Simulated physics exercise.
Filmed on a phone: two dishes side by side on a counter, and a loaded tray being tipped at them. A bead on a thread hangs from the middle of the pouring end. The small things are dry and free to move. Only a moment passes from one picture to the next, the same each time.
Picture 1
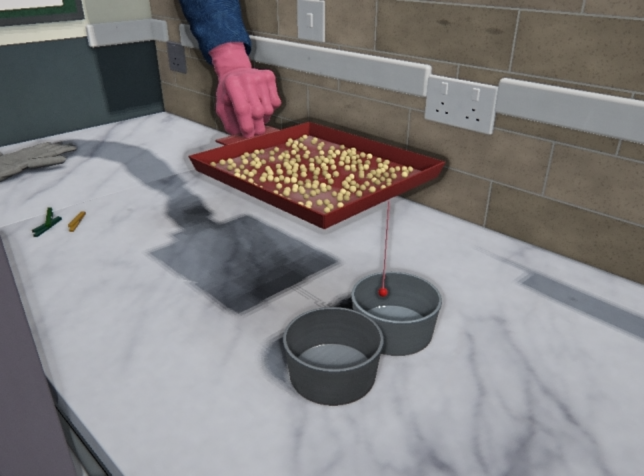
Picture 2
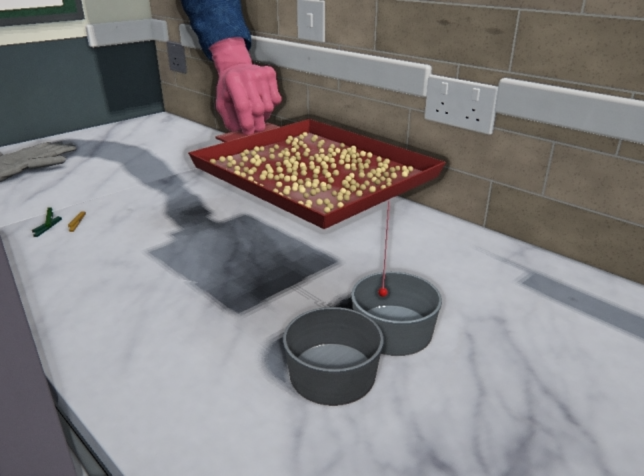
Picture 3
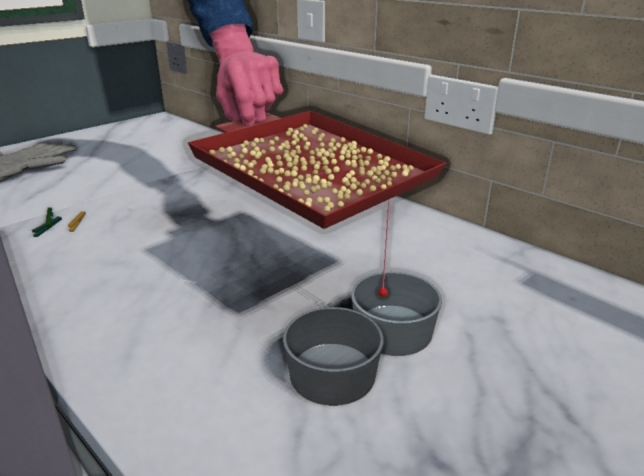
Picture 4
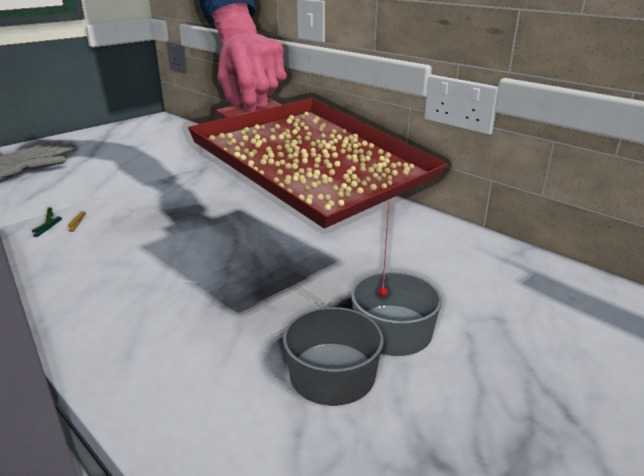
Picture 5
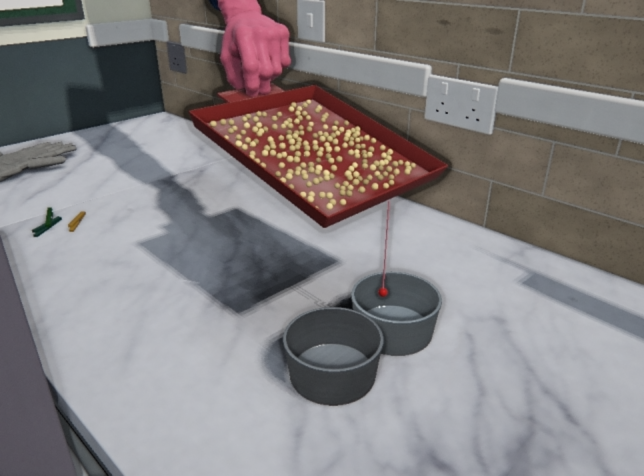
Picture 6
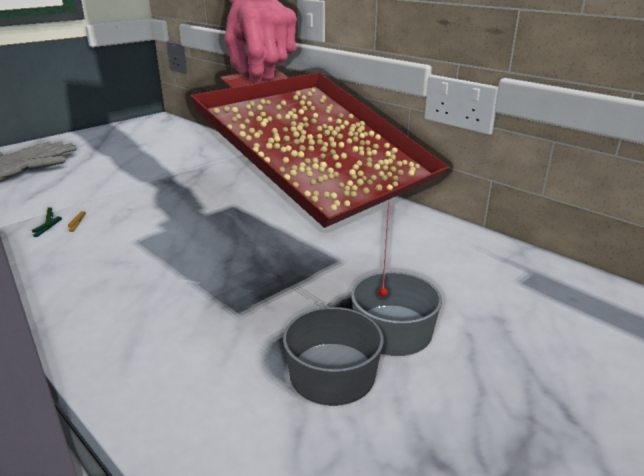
A pink-gloved hand gradually tilts a red tray of soya beans above two grey dishes.
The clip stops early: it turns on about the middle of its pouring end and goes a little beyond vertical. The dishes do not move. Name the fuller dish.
Fuller: The right dish.
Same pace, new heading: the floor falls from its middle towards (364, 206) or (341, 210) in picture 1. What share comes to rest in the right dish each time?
First some 0, then 0 per cent.
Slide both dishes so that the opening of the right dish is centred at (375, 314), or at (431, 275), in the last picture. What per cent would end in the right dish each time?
Near 20 % and 20 %.
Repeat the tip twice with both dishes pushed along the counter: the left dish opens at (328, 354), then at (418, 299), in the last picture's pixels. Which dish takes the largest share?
First the right-hand dish, then the left one.
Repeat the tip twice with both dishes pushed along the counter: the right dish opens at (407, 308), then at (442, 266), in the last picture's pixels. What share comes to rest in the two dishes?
The first gives 60 %, the second 30 %.
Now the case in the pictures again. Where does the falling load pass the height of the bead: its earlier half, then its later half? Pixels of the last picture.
Early half (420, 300), late half (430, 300).
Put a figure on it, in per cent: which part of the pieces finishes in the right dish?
Near 20 %.
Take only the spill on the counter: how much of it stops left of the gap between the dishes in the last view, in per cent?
Near 0 %.
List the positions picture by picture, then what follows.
Corners of the pouring end near (324, 212) and (439, 162), level; middle of the load near (318, 170), soya beans; left dish near (369, 375); right dish near (430, 329); bead on its thread near (383, 292), in the first picture.
Corners of the pouring end near (324, 212) and (439, 162), level; middle of the load near (318, 168), in the second picture.
Corners of the pouring end near (325, 212) and (440, 162), tipped barely, level across its low end; middle of the load near (318, 164), in the third picture.
Corners of the pouring end near (327, 212) and (441, 163), tipped a little, level across its low end; middle of the load near (319, 157), in the fourth picture.
Corners of the pouring end near (328, 212) and (442, 164), tipped a little, level across its low end; middle of the load near (321, 150), in the fifth picture.
Corners of the pouring end near (329, 213) and (443, 165), tipped clearly, level across its low end; middle of the load near (325, 145), near a third on the move; left dish near (369, 375); right dish near (430, 329), in the sixth picture.
Shortly afterwards, tray tipped steeply; all but a few on the tray; only a few outside both; a little in the air.
Next, tray tipped past a quarter turn; a little on the tray; only a few in the left dish; a little in the right dish; a little outside both; near two thirds in the air.
Some moments later, tray tipped past a quarter turn; a little in the left dish; near a quarter in the right dish; the bulk outside both.
In the end, tray tipped past a quarter turn; a little in the left dish; near a quarter in the right dish; the bulk outside both.
